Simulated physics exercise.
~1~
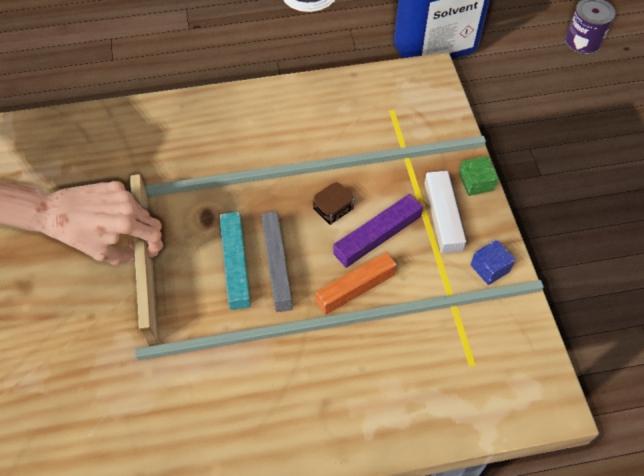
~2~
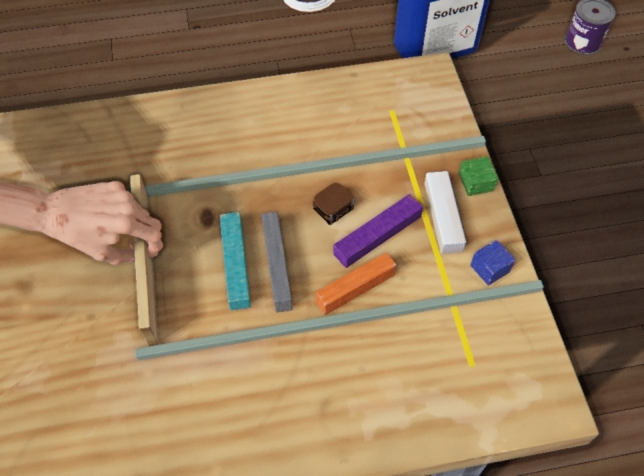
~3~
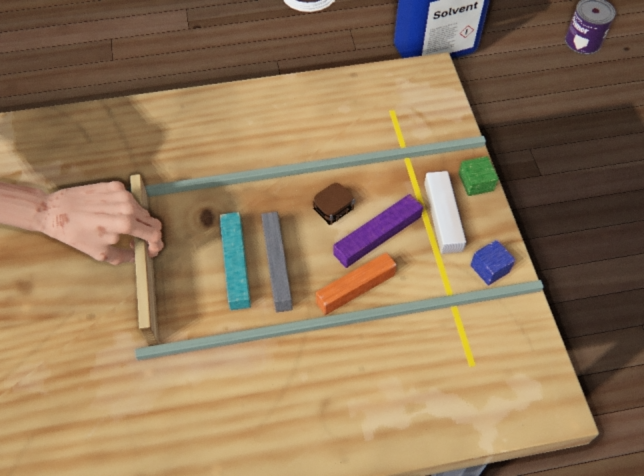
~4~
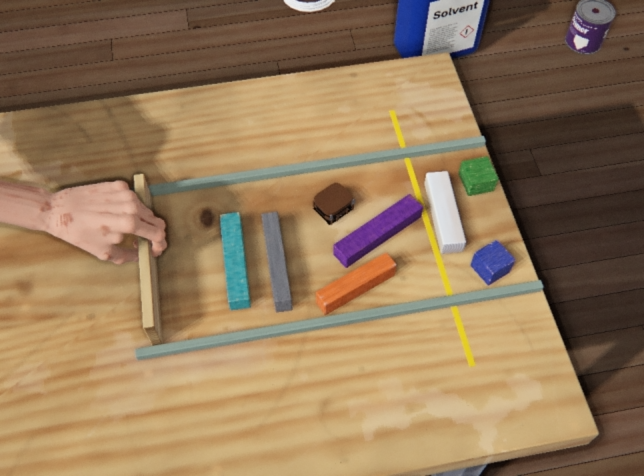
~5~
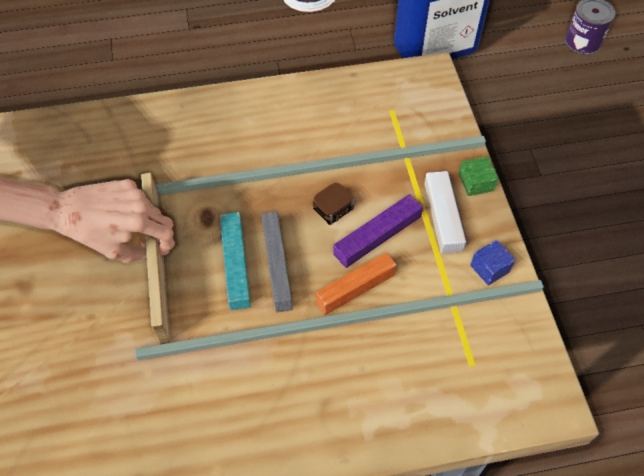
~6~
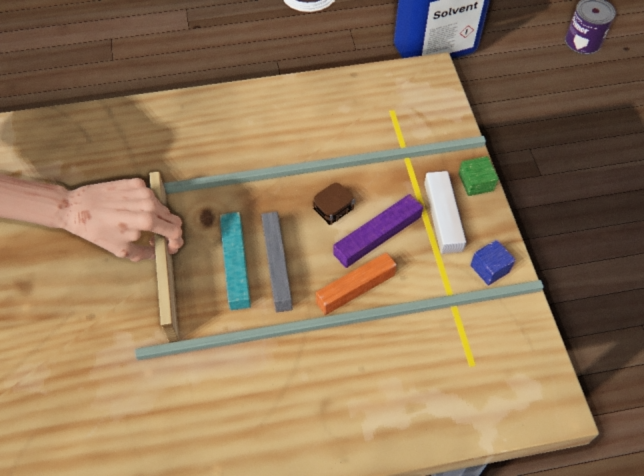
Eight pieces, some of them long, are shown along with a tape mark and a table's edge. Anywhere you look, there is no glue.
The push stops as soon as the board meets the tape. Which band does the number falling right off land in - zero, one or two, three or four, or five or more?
It lands in the one or two band.
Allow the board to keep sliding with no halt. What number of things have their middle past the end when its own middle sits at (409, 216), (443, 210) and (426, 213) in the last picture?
0; 3; 1.
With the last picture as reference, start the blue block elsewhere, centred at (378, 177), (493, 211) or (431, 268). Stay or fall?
Result per try, in order: Not toppled; toppled; not toppled.
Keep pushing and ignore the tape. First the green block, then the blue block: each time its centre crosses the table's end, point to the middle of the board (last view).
Green block over the end: About (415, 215). Blue block over the end: About (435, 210).
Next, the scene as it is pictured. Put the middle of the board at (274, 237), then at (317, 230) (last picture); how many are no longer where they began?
At the first point the count is 3, at the second it's 6.
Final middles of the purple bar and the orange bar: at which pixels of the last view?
The purple bar settles near (470, 204); as for the orange bar, near (506, 248).
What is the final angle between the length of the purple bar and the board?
The angle comes out near 5 degrees.
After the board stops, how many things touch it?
2 in contact.
Early on, none off yet; green block at rest near (478, 176); blue block at rest near (492, 263); white stick at rest near (444, 212).
Finally, the number that fall off is one or two; lost, green block.
